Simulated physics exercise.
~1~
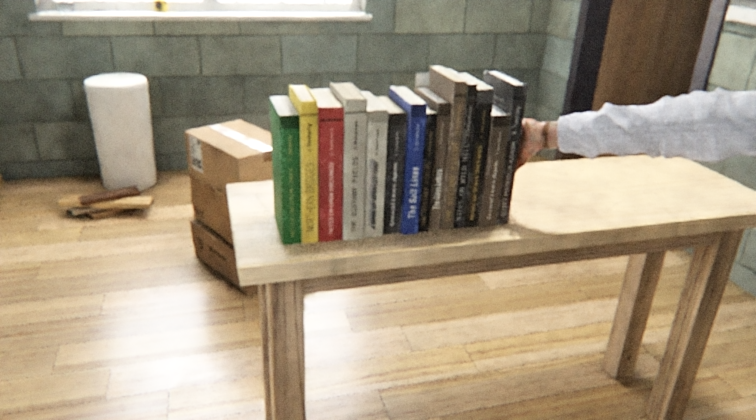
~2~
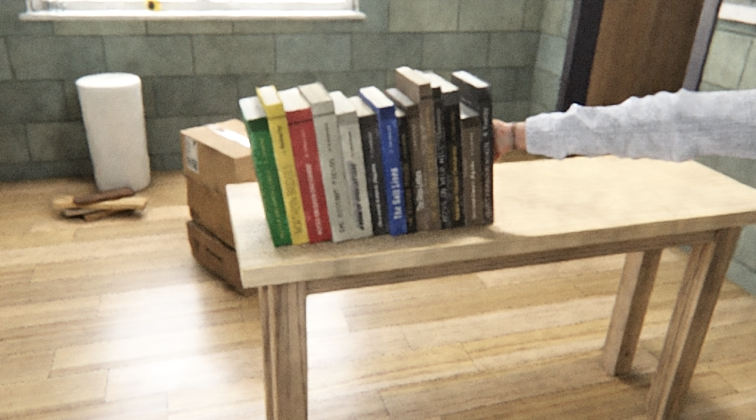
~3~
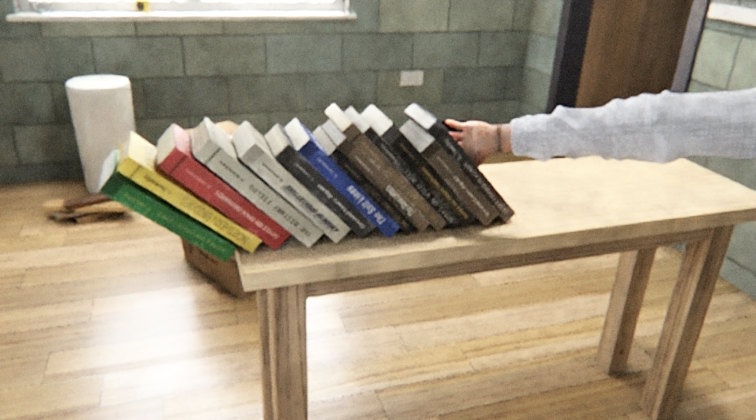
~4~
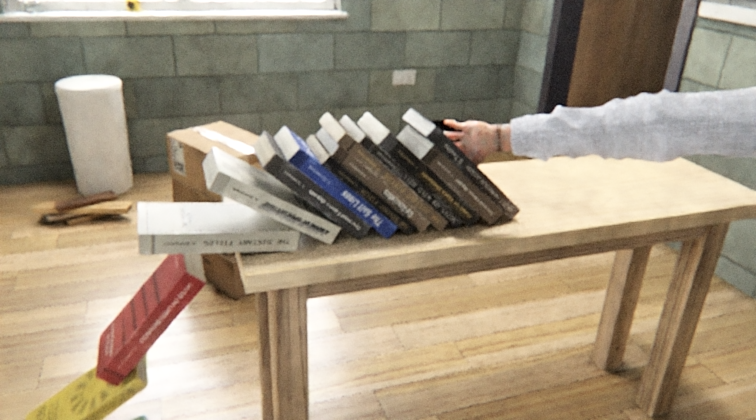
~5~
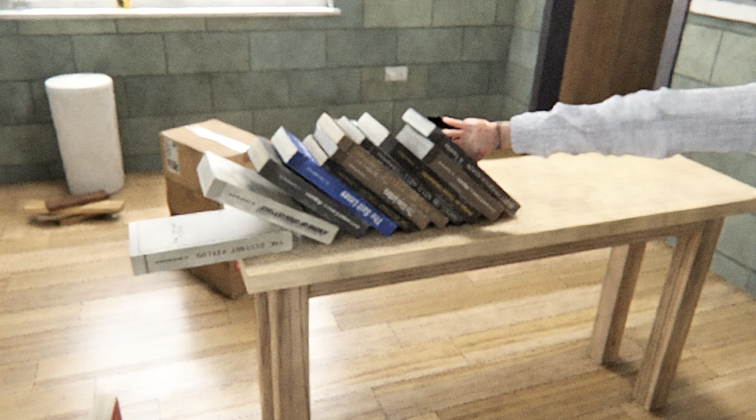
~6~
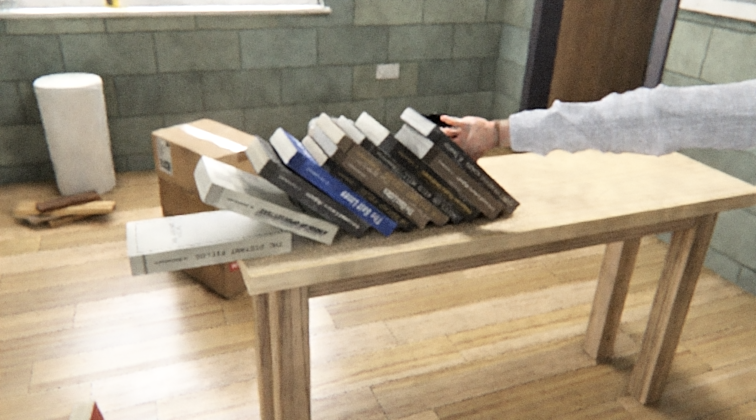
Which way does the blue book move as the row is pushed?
The blue book moves to the left, leaning over along with the books around it.
